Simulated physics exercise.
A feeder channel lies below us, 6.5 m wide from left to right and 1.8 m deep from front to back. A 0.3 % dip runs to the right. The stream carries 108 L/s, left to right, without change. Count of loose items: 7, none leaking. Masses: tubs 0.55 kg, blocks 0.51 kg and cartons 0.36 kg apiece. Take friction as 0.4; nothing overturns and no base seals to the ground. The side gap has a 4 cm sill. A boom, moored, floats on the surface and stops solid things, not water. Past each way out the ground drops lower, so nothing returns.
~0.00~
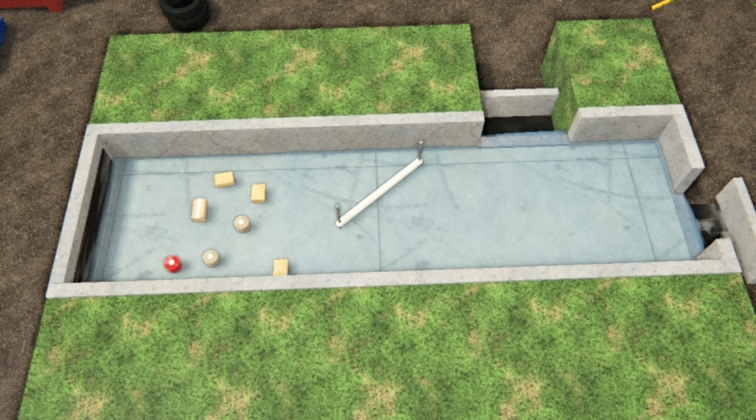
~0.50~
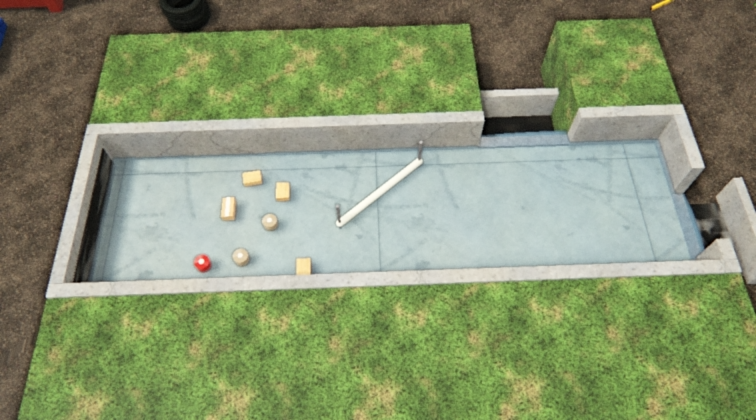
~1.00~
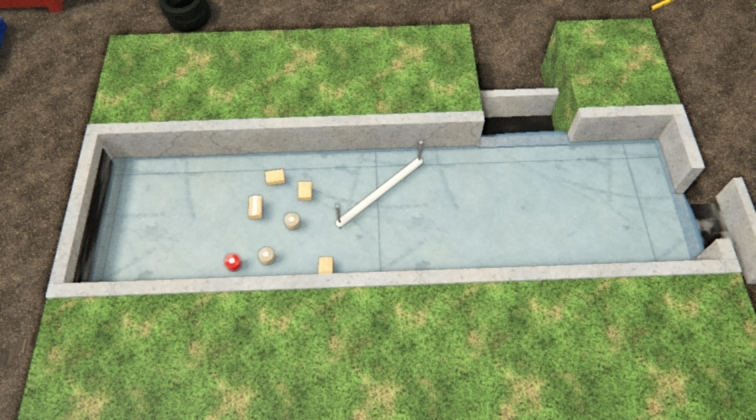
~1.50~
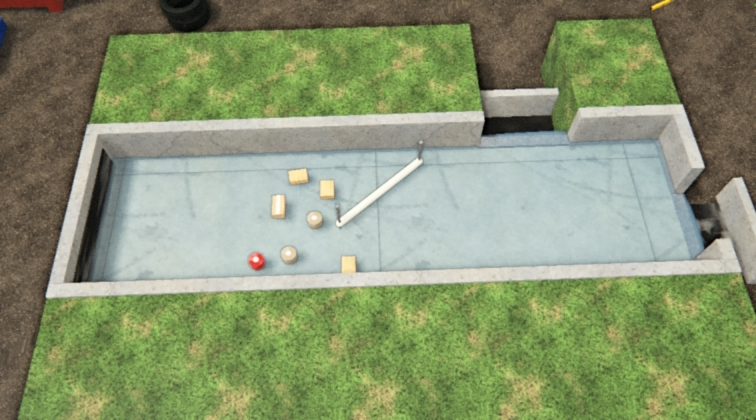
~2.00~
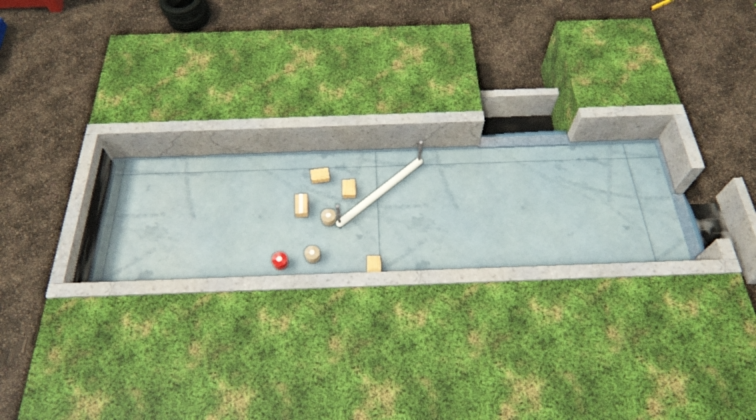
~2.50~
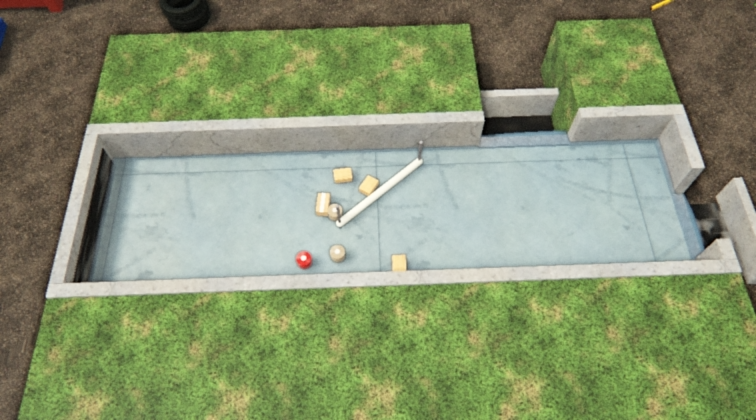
A red tub and a loose group of pale blocks and round items drifted rightward together along a shallow walled channel, until some of them came up against a slanted white bar.
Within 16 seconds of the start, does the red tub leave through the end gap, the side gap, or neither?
End gap.
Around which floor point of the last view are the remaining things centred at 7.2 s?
Averaged position, last view: Near pixel (462, 202).
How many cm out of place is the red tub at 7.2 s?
Some 400 cm from the start.
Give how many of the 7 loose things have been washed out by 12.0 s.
The count by then is 3.
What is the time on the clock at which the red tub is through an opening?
Estimate: Close to 11.5 s.
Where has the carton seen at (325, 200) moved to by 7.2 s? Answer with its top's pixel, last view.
Its top ends up at around (392, 161).
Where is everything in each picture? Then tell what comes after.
The red tub at (172, 263), afloat; 9 cm deep round most things; 0 of 7 have shifted, in the first picture.
The red tub at (202, 262) floats, 32 cm from its start; about 1320 L in view; 7 of 7 have shifted, in the second picture.
The red tub at (232, 261) floats, 64 cm from its start; about 1320 L in view; 7 of 7 have shifted, in the third picture.
The red tub at (256, 260), afloat, 90 cm from its start; 11 cm deep round most things; 7 of 7 have shifted, in the fourth picture.
The red tub at (279, 259), afloat, 114 cm from its start; 11 cm deep round most things; 7 of 7 have shifted, in the fifth picture.
The red tub at (304, 258) floats, 140 cm from its start; about 1340 L in view; 7 of 7 have shifted, in the sixth picture.
After 3.5 s the red tub is near (355, 257), 1.9 m from its start, afloat; 0 of 7 are out; 7 afloat.
After 7.2 s the red tub is near (529, 248), 3.8 m from its start, afloat; 0 of 7 are out; 7 afloat.
After 12.0 s the red tub has gone out by the end gap; 3 of 7 are out; 4 afloat.
After 16.0 s the red tub has gone out by the end gap; 3 of 7 are out; 4 afloat.
